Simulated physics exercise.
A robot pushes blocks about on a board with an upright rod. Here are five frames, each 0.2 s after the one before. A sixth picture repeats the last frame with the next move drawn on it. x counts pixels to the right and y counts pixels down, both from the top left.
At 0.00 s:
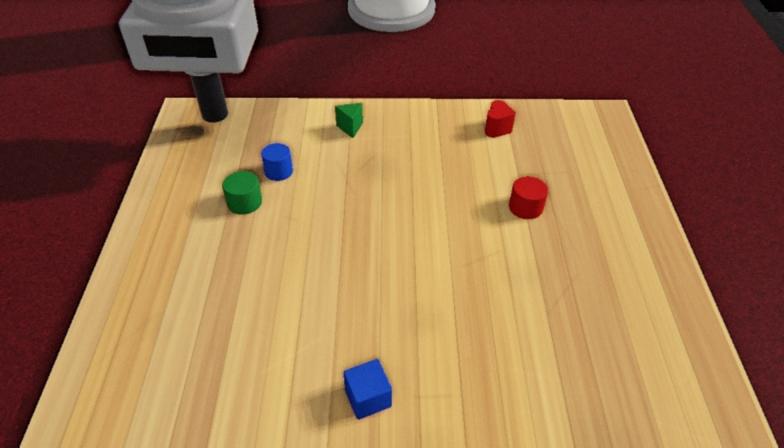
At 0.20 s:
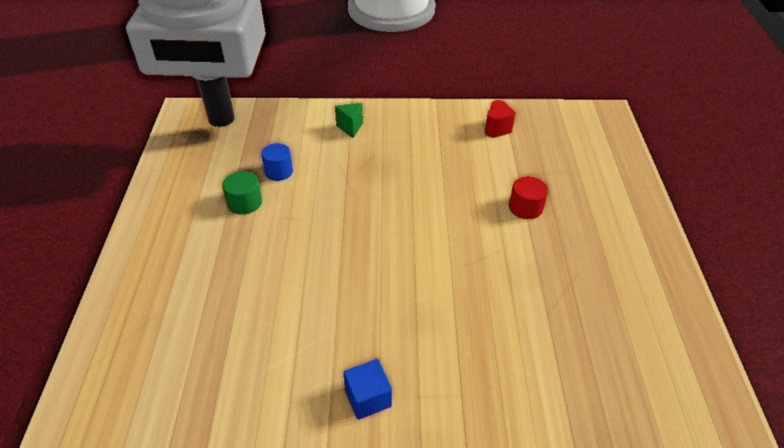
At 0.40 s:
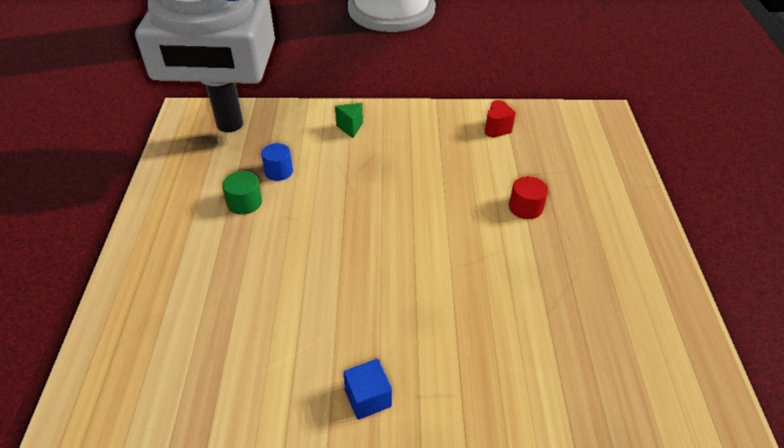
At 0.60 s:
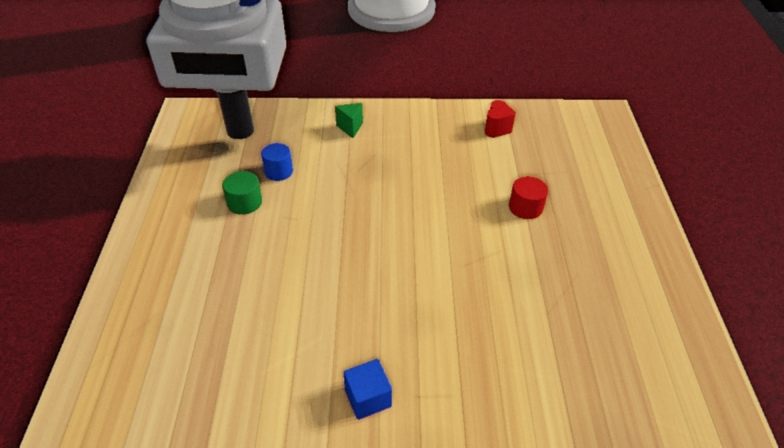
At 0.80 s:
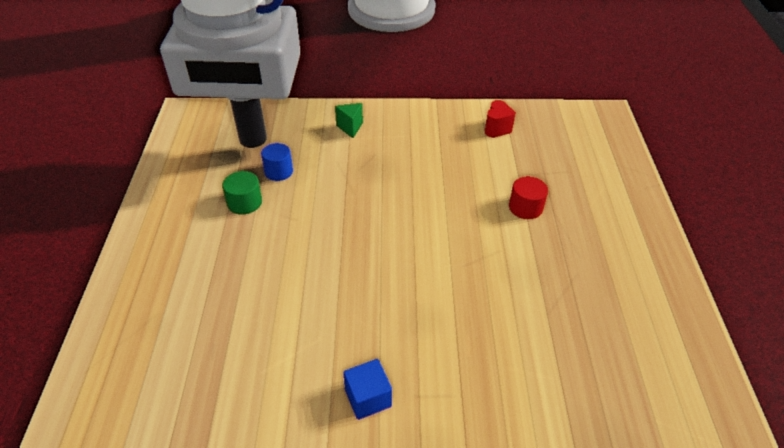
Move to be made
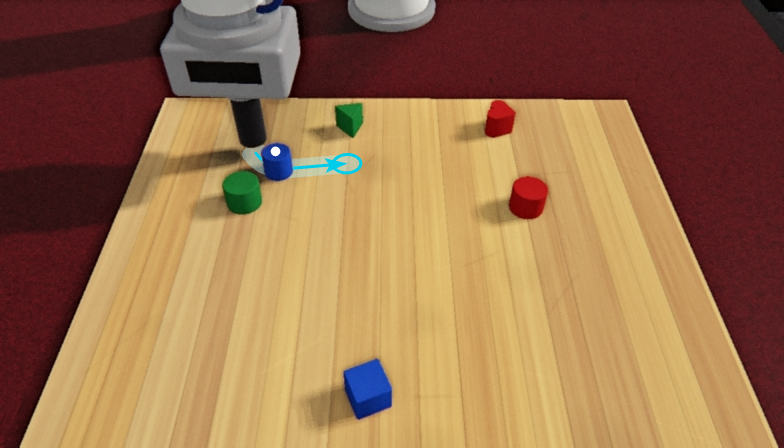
To begin with, a robot's dark upright rod stands near the upper left corner of a wooden board holding six red, green and blue blocks. The rod then moves a short way down and to the right, drawing close to the blue cylinder, while every block stays still.
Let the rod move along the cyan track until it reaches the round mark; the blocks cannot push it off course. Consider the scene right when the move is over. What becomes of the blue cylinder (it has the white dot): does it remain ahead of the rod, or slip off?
Beside or behind, I predict.
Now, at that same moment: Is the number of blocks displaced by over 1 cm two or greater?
No, I don't think so.
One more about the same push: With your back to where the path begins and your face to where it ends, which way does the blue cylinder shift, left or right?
It is pushed towards the right-hand side.
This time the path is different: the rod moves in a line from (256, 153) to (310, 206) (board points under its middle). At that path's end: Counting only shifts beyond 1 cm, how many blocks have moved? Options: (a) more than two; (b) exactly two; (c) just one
That would be c.
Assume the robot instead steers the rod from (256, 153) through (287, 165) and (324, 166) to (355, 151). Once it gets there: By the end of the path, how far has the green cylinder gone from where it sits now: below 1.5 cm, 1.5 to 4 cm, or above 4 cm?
The block shifts less than 1.5 cm.
The line goes from (256, 153) via (278, 168) and (313, 167), ending at (347, 164); the dot is on the blue cylinder.
The first path, step by step. One third of the way, rod (277, 154); blue cylinder (293, 162).
Two thirds of the way, rod (312, 153); blue cylinder (311, 166).
At the end, rod (346, 150); green cylinder unmoved; blue cylinder (312, 166).
